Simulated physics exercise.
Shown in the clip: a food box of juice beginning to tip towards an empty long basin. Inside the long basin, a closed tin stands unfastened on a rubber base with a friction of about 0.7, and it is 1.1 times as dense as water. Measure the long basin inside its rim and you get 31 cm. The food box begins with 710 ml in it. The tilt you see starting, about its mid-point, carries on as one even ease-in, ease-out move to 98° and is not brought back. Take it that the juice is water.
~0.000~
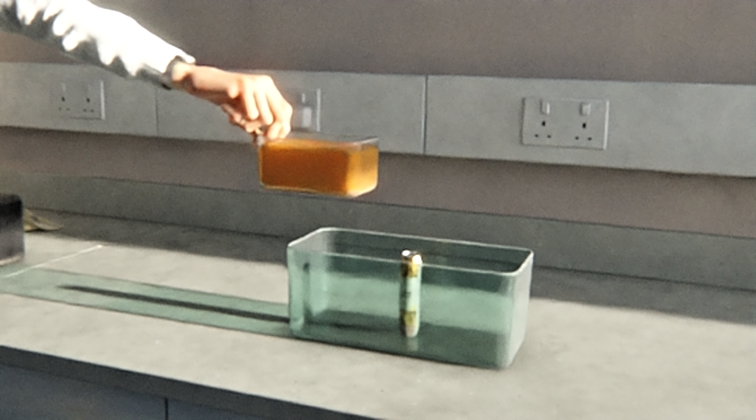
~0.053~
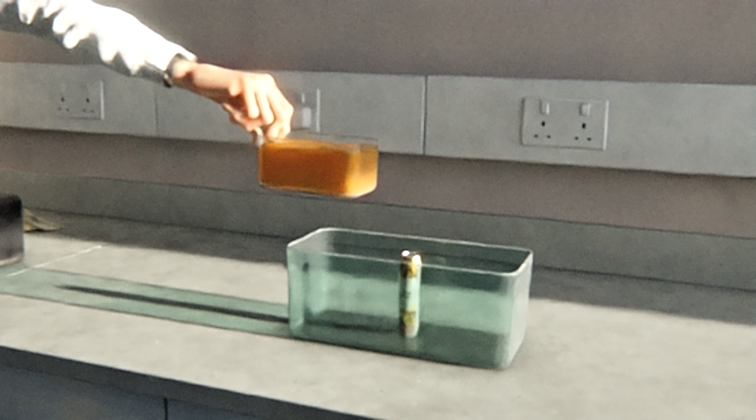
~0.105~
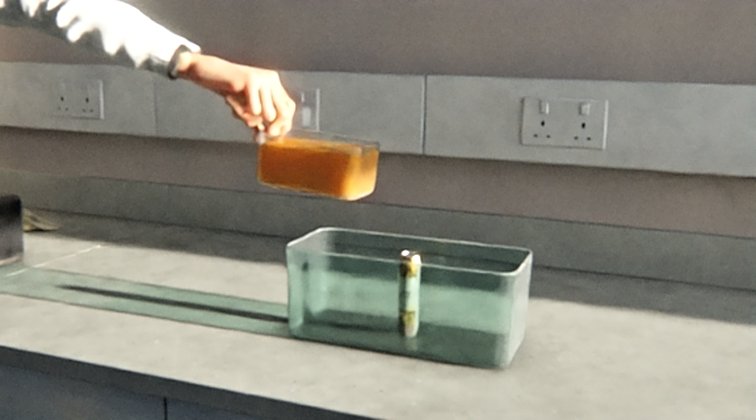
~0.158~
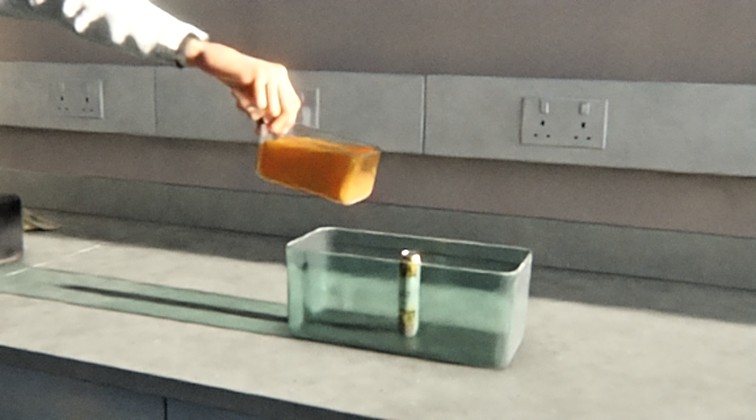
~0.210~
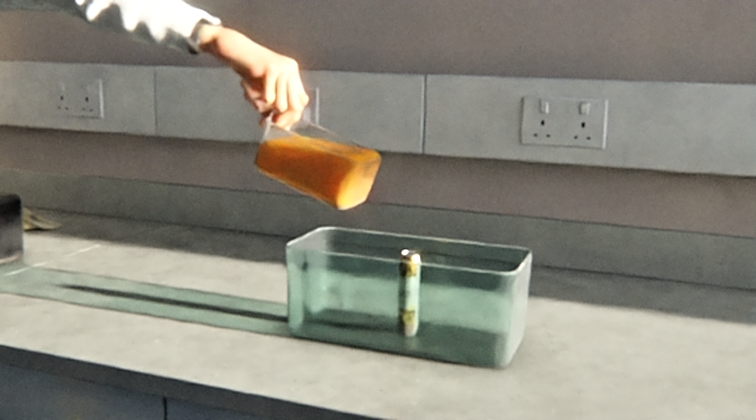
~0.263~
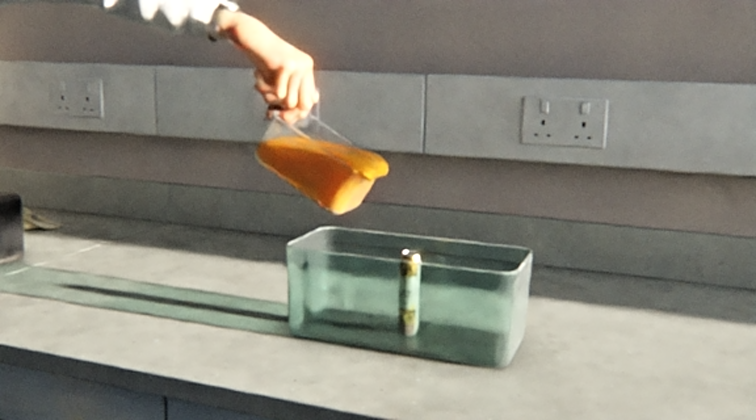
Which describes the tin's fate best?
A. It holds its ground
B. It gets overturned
Option B: It gets overturned.
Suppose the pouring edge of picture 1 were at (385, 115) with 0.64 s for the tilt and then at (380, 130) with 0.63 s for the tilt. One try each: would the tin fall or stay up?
Try 1: Still standing; try 2: Still standing.
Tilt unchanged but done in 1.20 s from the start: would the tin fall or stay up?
Result: Tin upright.
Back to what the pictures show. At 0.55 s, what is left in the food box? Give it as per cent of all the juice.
I'd put it near 22 percent.
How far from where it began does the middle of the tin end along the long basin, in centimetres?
The middle of the tin ends some 7.0 cm along the basin.
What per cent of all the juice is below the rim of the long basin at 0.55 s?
At that time the basin holds about 46 per cent of the liquid.
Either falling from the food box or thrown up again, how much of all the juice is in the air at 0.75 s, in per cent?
I'd say some 2 per cent is in the air.
After 0.55 s the tilt is 86° and 22 per cent is still to pour; the tin stands where it began.
After 0.75 s the tilt is 98° and 6 per cent is still to pour; the tin leans 12°.
After 0.97 s the tilt is 98° and 1 per cent is still to pour; the tin leans 56°.
After 1.21 s the tilt is 98° and 0 per cent is still to pour; the tin lies on its side.
In the end the tin lies on its side.
